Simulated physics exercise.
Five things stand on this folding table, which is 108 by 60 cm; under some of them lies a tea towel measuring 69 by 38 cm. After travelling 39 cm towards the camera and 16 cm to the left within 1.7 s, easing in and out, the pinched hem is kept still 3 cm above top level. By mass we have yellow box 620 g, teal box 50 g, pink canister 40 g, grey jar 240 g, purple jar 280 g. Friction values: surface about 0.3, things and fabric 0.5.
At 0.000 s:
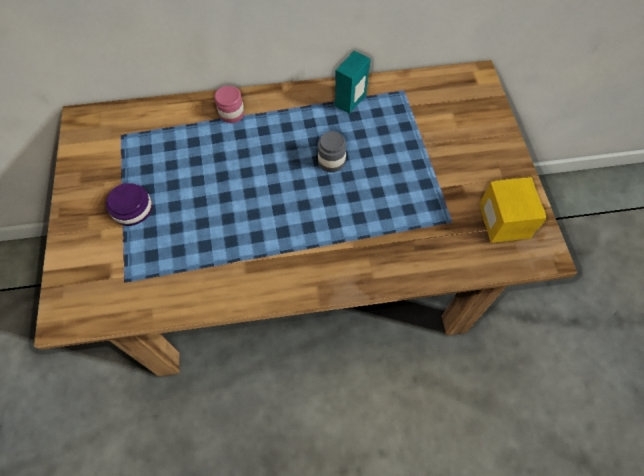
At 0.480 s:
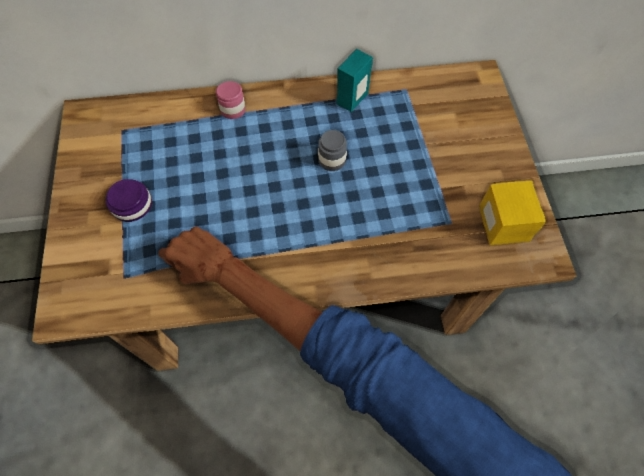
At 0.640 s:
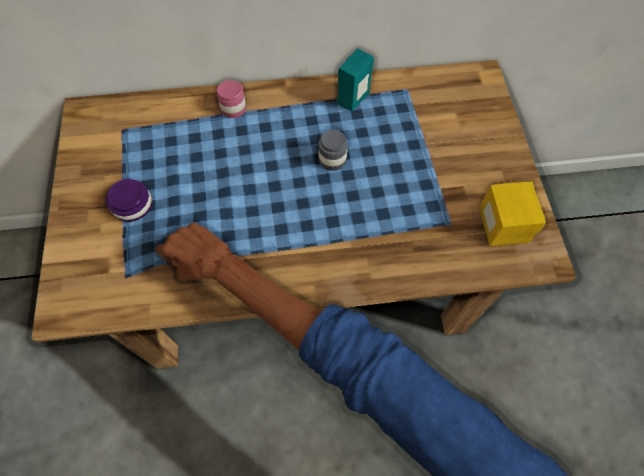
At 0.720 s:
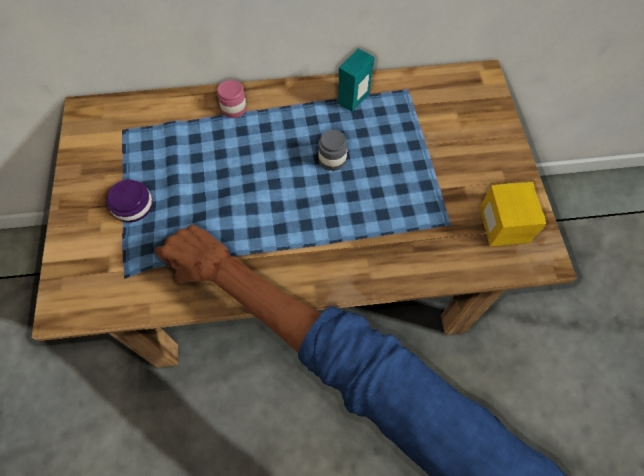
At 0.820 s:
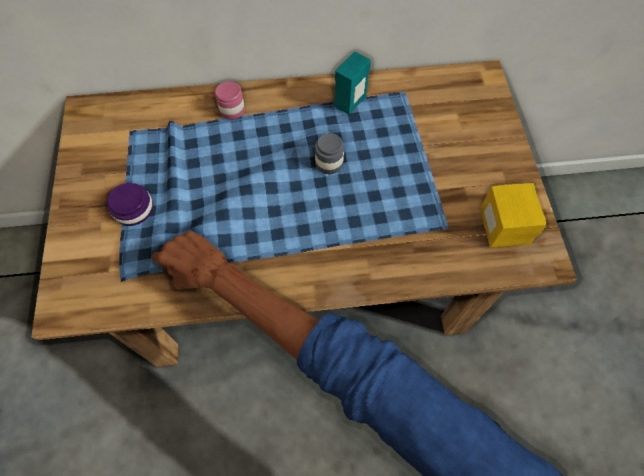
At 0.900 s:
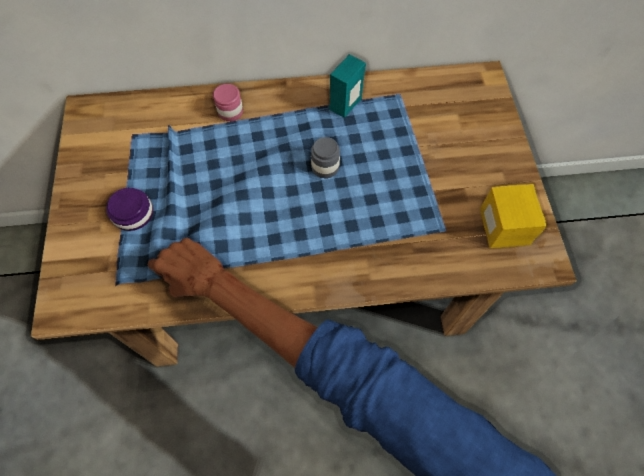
In this clip, a hand reaches in and grips the near edge of a blue checked cloth on a wooden table, then draws it slightly towards the viewer and left, wrinkling it as the items on it shift a little.
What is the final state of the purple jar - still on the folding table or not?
Prediction: It ends up off.
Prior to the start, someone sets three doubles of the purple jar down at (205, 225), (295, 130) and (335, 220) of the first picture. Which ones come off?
Going through the three spots as listed: Ends up off the top, ends up off the top and ends up off the top.
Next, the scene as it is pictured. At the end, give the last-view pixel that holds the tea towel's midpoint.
(174, 332) or thereabouts.
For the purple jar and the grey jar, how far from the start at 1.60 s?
Purple jar 25 cm, grey jar 25 cm.
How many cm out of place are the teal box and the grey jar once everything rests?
Teal box: 40 cm; grey jar: 40 cm.
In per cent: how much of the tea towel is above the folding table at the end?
Roughly 40%.
By 1.3 s, 100 % of the tea towel is still over the top; purple jar 13 cm off its start, teal box 13 cm off its start, grey jar 12 cm off its start.
By 1.6 s, 80 % of the tea towel is still over the top; purple jar 26 cm off its start, teal box 25 cm off its start, grey jar 24 cm off its start.
By 2.0 s, 50 % of the tea towel is still over the top; purple jar over the edge, teal box 37 cm off its start at (247, 171), grey jar 35 cm off its start at (238, 268).
By 2.3 s, 40 % of the tea towel is still over the top; purple jar over the edge, teal box 42 cm off its start, grey jar 40 cm off its start.
By 3.9 s, 40 % of the tea towel is still over the top; purple jar over the edge, teal box 42 cm off its start at (233, 191), grey jar 40 cm off its start at (225, 289), pink canister 1 cm off its start at (226, 94).
